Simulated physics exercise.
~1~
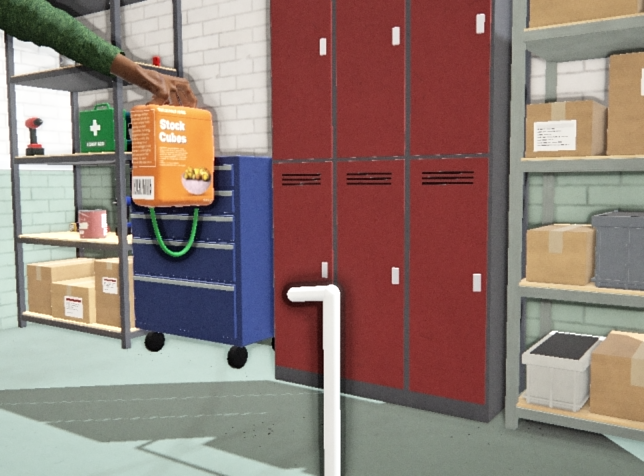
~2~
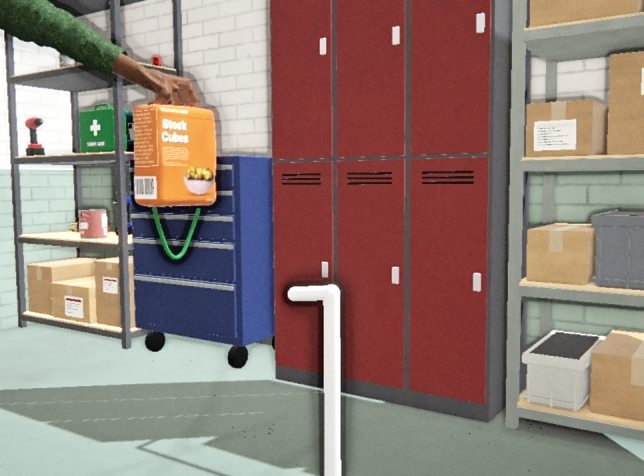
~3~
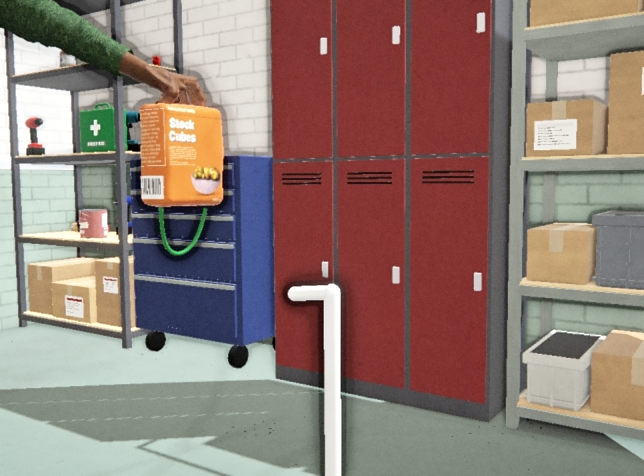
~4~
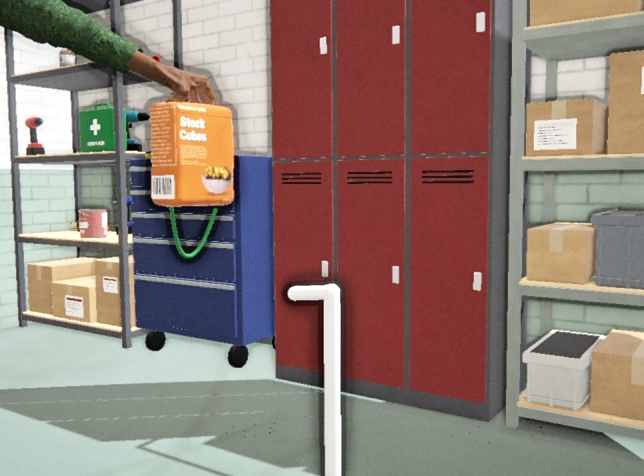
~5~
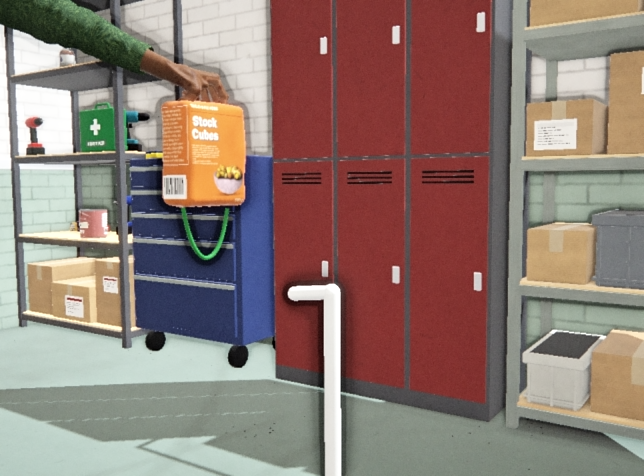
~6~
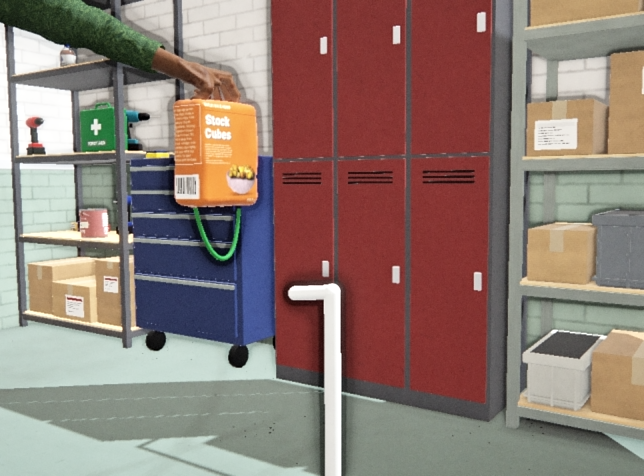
A hand in a green sleeve carries an orange bag, a green loop dangling beneath it, a short way to the right in front of a blue tool cabinet, while a white hooked post stands still before red lockers.
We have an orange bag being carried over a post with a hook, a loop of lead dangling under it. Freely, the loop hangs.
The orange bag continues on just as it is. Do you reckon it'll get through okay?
Yes, it gets through fine.
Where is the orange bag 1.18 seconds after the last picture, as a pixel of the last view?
Its middle is at roughly (353, 149).
Then, 0.48 s on from there, bag nearing the post near (267, 152).
Then, 1.18 s on from there, bag over the post near (352, 149).
Then, 1.96 s on from there, bag past the post near (468, 144).
In the end, bag past the post near (500, 143). The orange bag comes away clean.
